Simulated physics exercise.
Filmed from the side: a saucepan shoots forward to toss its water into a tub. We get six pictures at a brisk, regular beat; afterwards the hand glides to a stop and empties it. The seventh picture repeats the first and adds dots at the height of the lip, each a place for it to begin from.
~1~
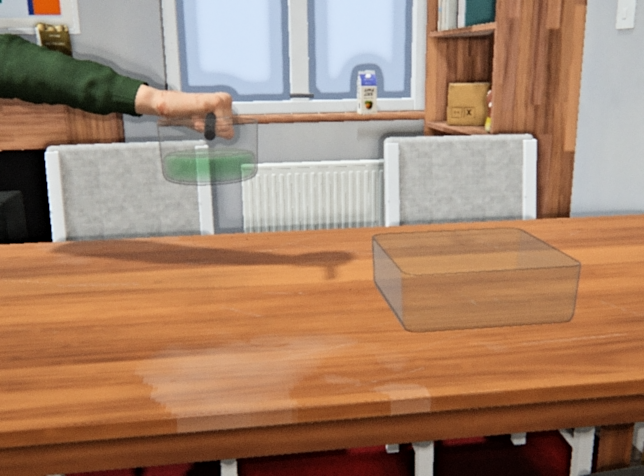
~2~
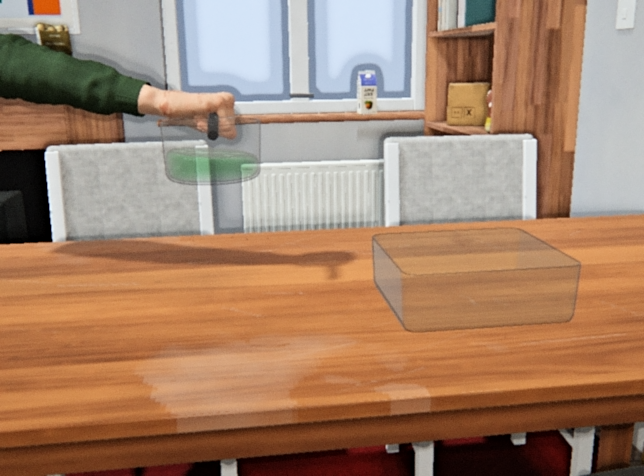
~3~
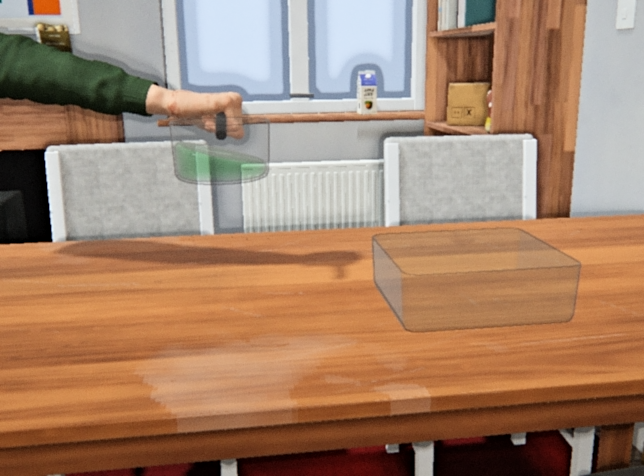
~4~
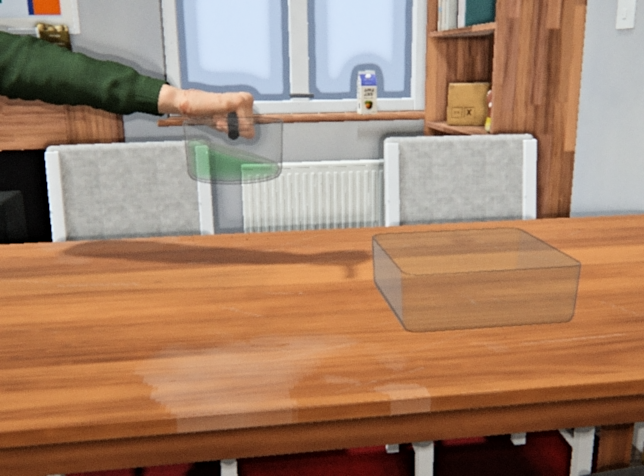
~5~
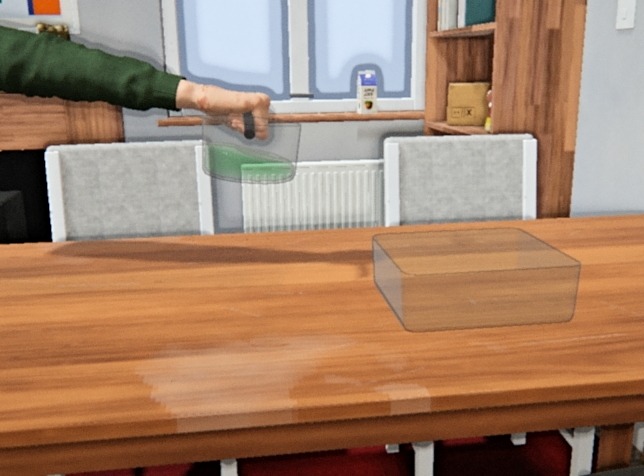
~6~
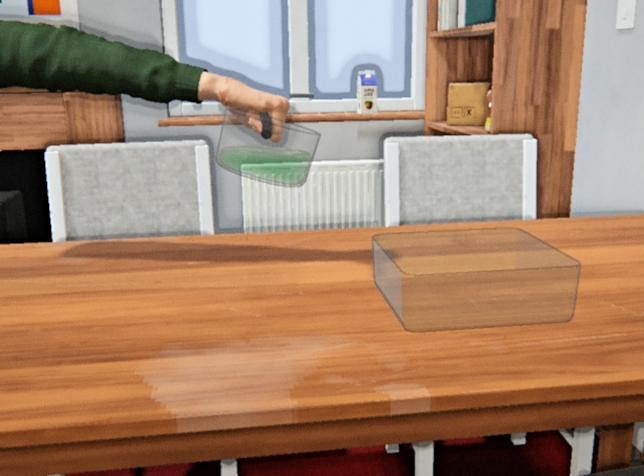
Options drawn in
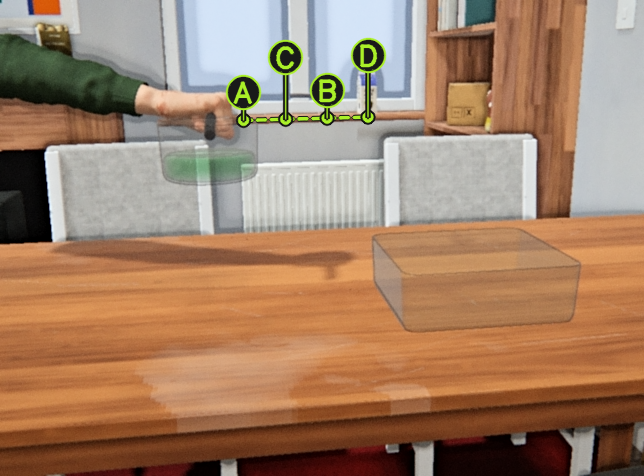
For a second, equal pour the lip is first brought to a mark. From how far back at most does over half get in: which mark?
The limit is C.
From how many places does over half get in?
Three.
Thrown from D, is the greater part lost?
No, that is safe.
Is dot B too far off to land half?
No, that is safe.
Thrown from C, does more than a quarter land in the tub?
Yes, it does.
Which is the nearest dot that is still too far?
That would be A.
On the marked copy, A at (243, 120); B at (327, 118); C at (285, 119); D at (368, 117).
With A, about 24 % lands in the tub, 73 % falls short and 3 % goes beside or beyond.
With B, about 91 % lands in the tub, 2 % falls short and 7 % goes beside or beyond.
With C, about 74 % lands in the tub, 20 % falls short and 7 % goes beside or beyond.
With D, about 92 % lands in the tub, 2 % falls short and 7 % goes beside or beyond.
